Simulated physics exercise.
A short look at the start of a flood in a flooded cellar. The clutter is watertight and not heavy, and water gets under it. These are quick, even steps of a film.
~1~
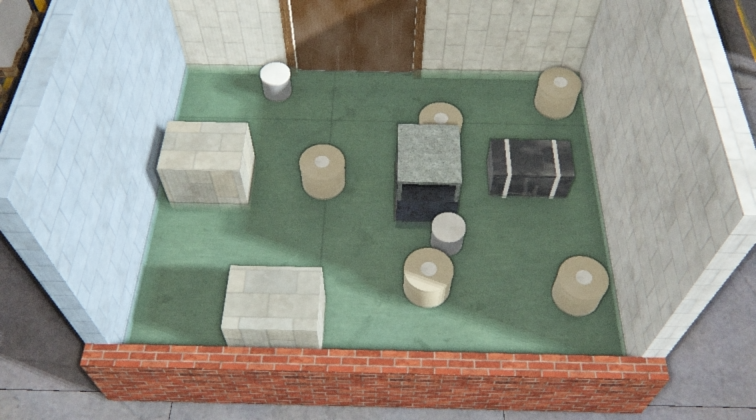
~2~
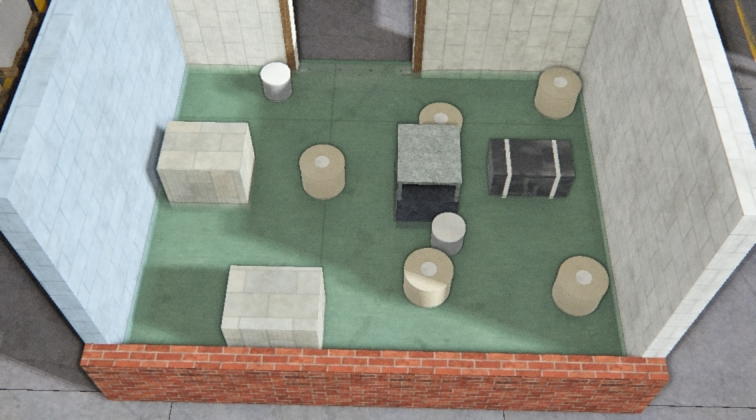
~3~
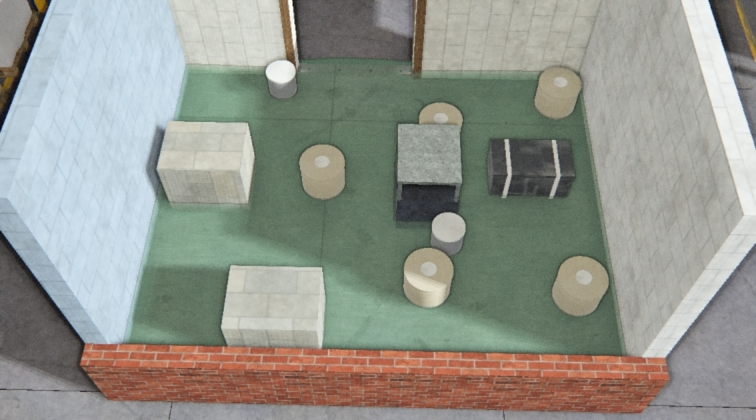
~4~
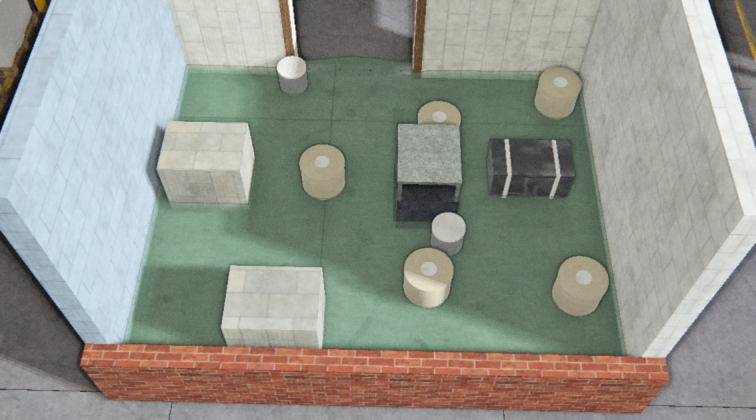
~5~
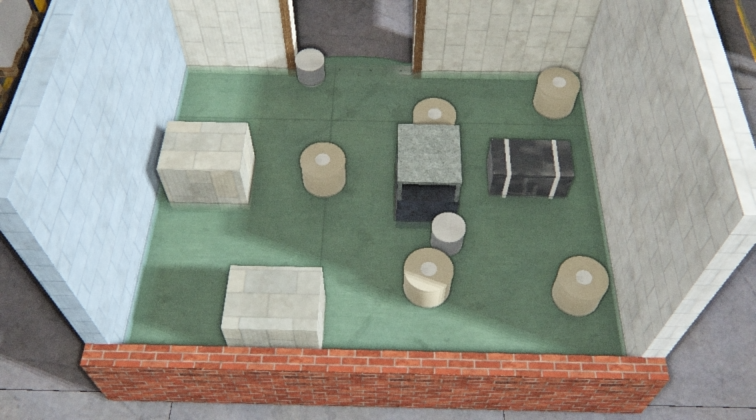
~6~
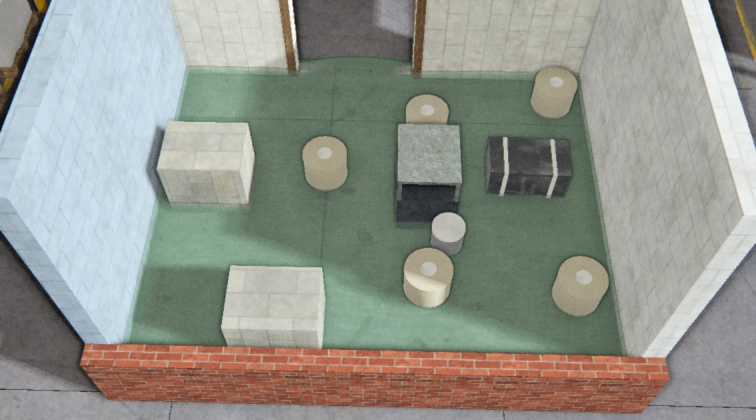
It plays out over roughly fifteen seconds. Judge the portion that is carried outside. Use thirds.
It is between one and two thirds.
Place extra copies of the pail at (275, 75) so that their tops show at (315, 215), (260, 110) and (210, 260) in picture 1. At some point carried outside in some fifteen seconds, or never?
As listed: Gone, through, no.
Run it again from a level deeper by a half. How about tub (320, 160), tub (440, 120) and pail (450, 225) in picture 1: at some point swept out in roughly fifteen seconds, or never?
In turn: Washed out, through, no.
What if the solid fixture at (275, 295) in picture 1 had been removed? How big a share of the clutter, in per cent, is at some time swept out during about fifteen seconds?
Close to 50 %.
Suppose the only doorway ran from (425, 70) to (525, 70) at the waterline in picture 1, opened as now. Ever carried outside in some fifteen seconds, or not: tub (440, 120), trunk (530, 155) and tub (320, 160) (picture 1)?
In turn: Carried outside, yes, yes.
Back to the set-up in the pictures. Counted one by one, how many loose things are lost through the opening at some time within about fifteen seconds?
It comes to 4.
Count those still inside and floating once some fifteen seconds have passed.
That makes 4.
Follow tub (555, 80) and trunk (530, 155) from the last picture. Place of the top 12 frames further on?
Roughly at (519, 71) and (473, 106).
A moment on, 1 of 8 are out; 7 afloat.
Next, 3 of 8 are out; 5 afloat.
Later, 3 of 8 are out; 5 afloat.
In the end, 4 of 8 are out; 4 afloat.
